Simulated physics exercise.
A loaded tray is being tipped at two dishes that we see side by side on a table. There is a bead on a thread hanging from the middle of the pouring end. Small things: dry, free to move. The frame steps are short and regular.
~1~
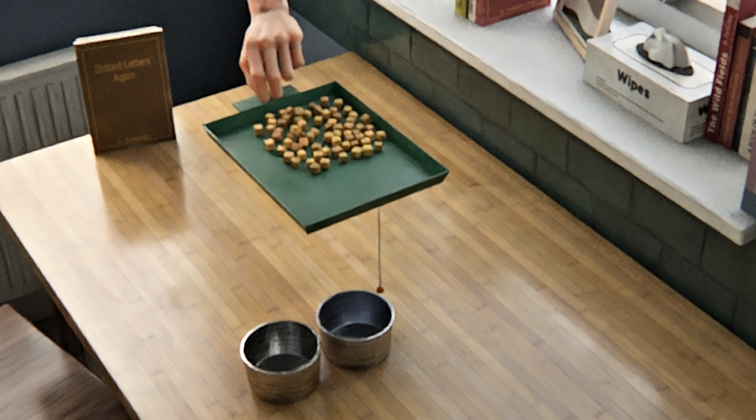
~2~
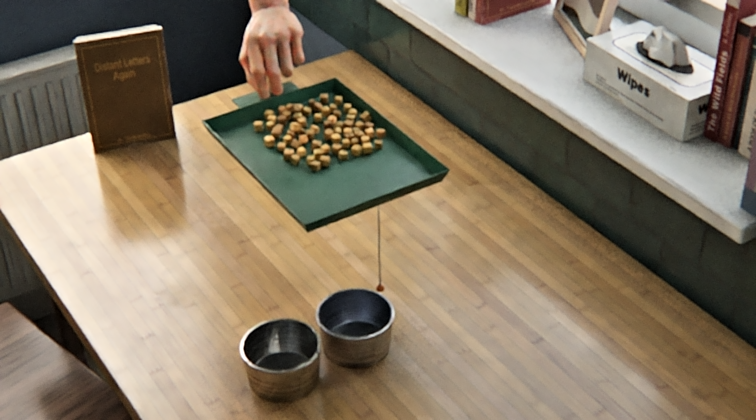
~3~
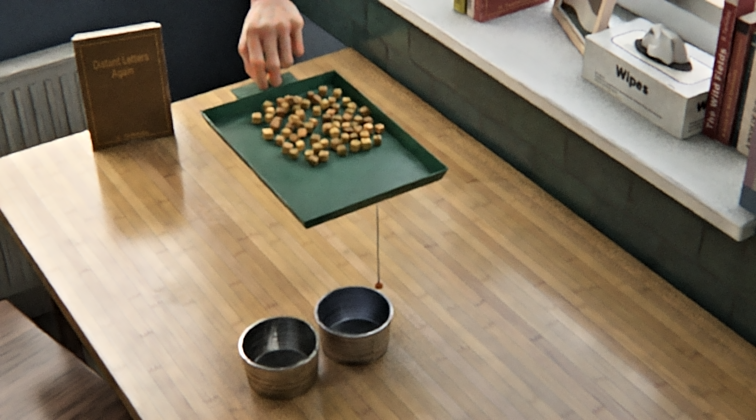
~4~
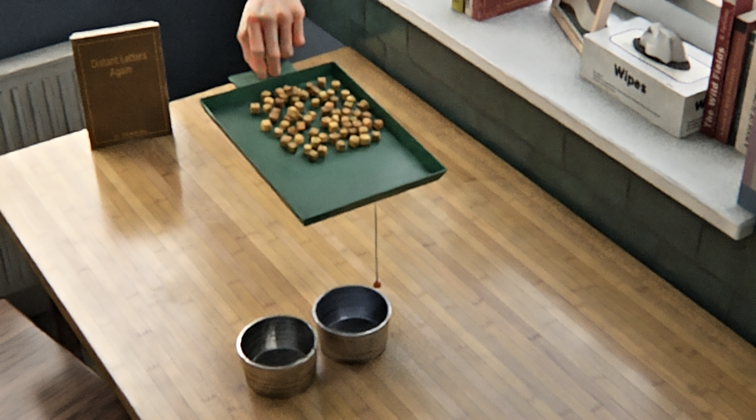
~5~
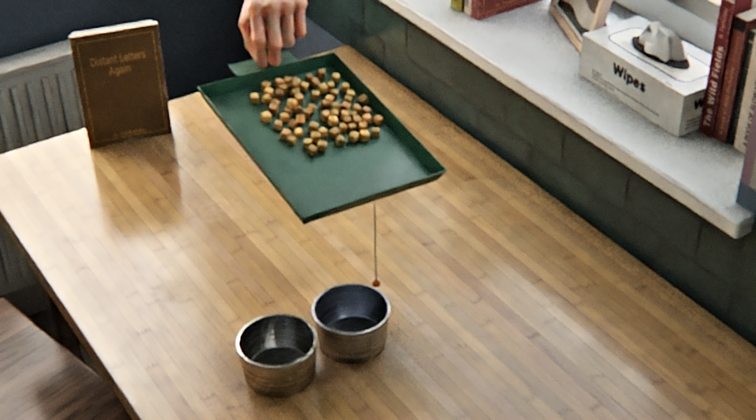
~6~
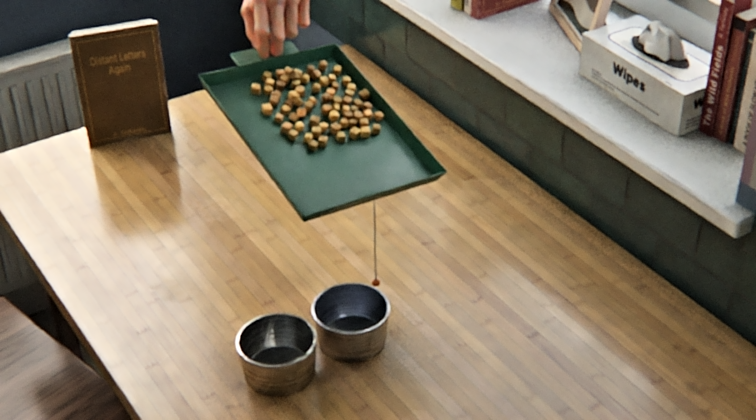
A hand slowly raises the back of a green tray of small cubes above two dishes.
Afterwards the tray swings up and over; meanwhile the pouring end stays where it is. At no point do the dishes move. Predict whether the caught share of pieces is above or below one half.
So the dishes mostly fail at catching it, really.
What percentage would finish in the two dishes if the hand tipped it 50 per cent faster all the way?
About 0 %.
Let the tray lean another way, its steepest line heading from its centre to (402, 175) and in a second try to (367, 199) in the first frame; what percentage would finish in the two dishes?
First case: 0 %; second case: 0 %.
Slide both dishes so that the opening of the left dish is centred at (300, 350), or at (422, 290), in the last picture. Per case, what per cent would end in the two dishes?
0 %, then 70 %.
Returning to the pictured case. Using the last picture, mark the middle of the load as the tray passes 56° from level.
Somewhere about pixel (408, 167).
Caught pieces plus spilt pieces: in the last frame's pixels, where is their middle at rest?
Last view, centre at rest - approx. (449, 318).
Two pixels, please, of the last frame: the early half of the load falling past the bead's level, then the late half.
It goes through near (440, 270) first, then near (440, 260).
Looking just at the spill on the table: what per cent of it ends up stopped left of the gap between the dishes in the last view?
Roughly 0 percent.
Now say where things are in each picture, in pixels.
Corners of the pouring end at (307, 222) and (442, 170), level; middle of the load at (315, 132), small wooden cubes; left dish at (301, 382); right dish at (376, 348); bead on its thread at (380, 290), in the first frame.
Corners of the pouring end at (307, 220) and (442, 169), level; middle of the load at (315, 129), in the second frame.
Corners of the pouring end at (306, 217) and (442, 167), tipped barely, lowest at the right corner; middle of the load at (313, 123), in the third frame.
Corners of the pouring end at (305, 215) and (440, 168), tipped a little, lowest at the right corner; middle of the load at (312, 116), in the fourth frame.
Corners of the pouring end at (305, 212) and (440, 168), tipped a little, lowest at the right corner; middle of the load at (312, 108), in the fifth frame.
Corners of the pouring end at (306, 211) and (440, 169), tipped a little, lowest at the right corner; middle of the load at (313, 101); left dish at (297, 375); right dish at (371, 341), in the sixth frame.
Soon after the last picture, tray tipped steeply; nearly all on the tray; a small part in the air.
A little later, tray tipped right over; about two thirds on the tray; about a quarter outside both; a stray few in the air.
Later still, tray tipped past a quarter turn; all outside both.
At rest, tray tipped past a quarter turn; none in the left dish; none in the right dish; all outside both.
